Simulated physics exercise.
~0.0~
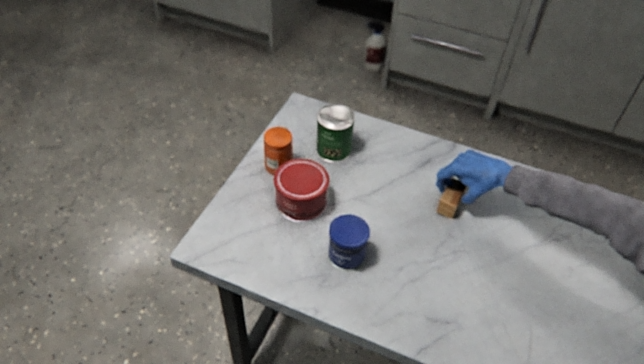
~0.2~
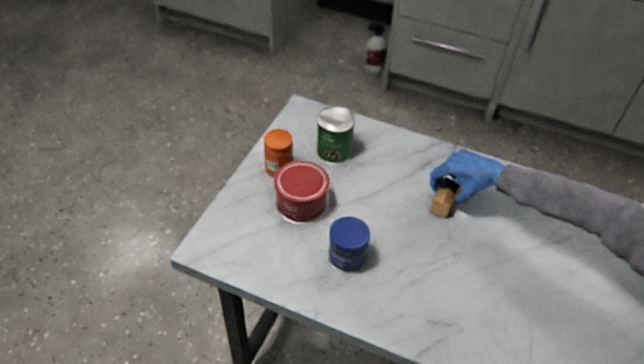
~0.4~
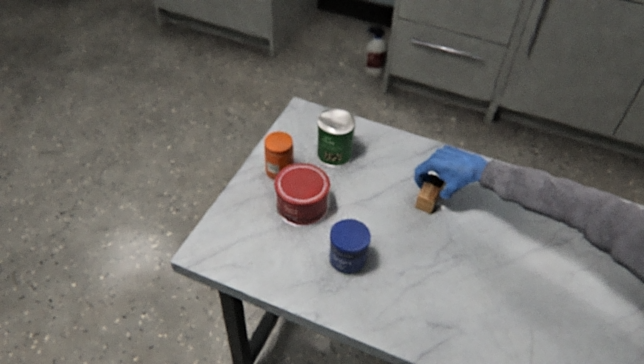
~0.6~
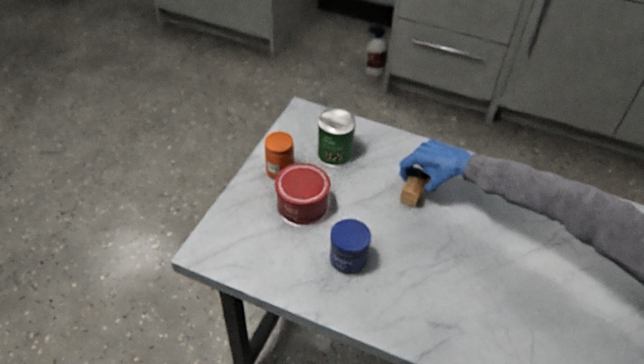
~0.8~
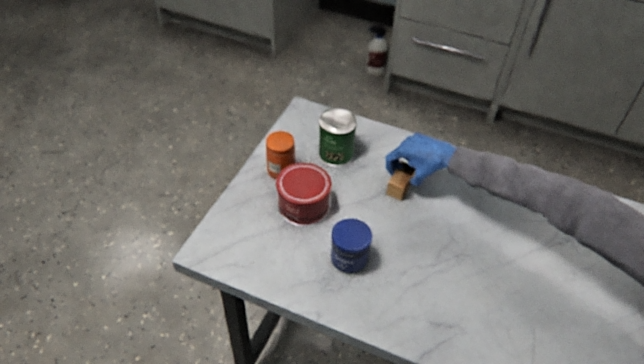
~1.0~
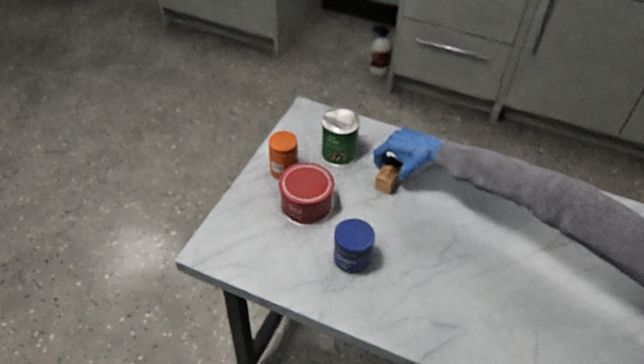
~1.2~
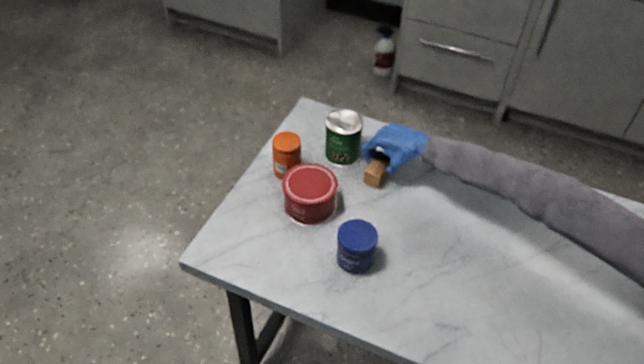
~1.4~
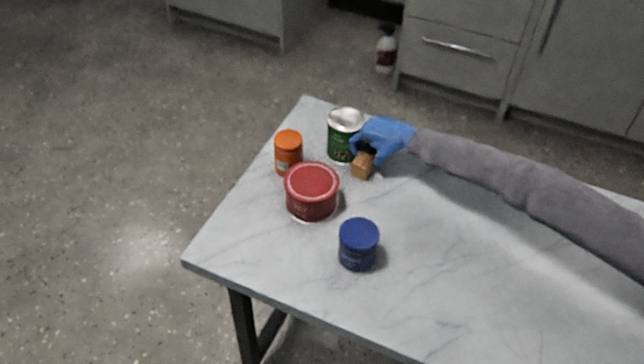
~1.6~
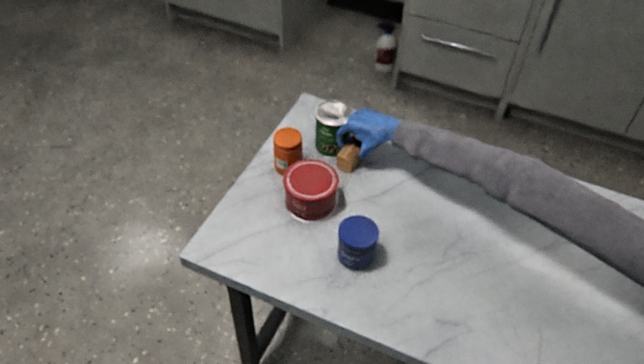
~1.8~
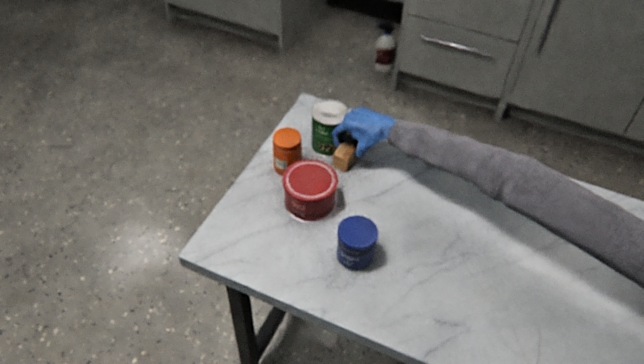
A blue-gloved hand slides a small wooden block left across a marble-patterned table, nudging a green tin slightly, with every container still upright.
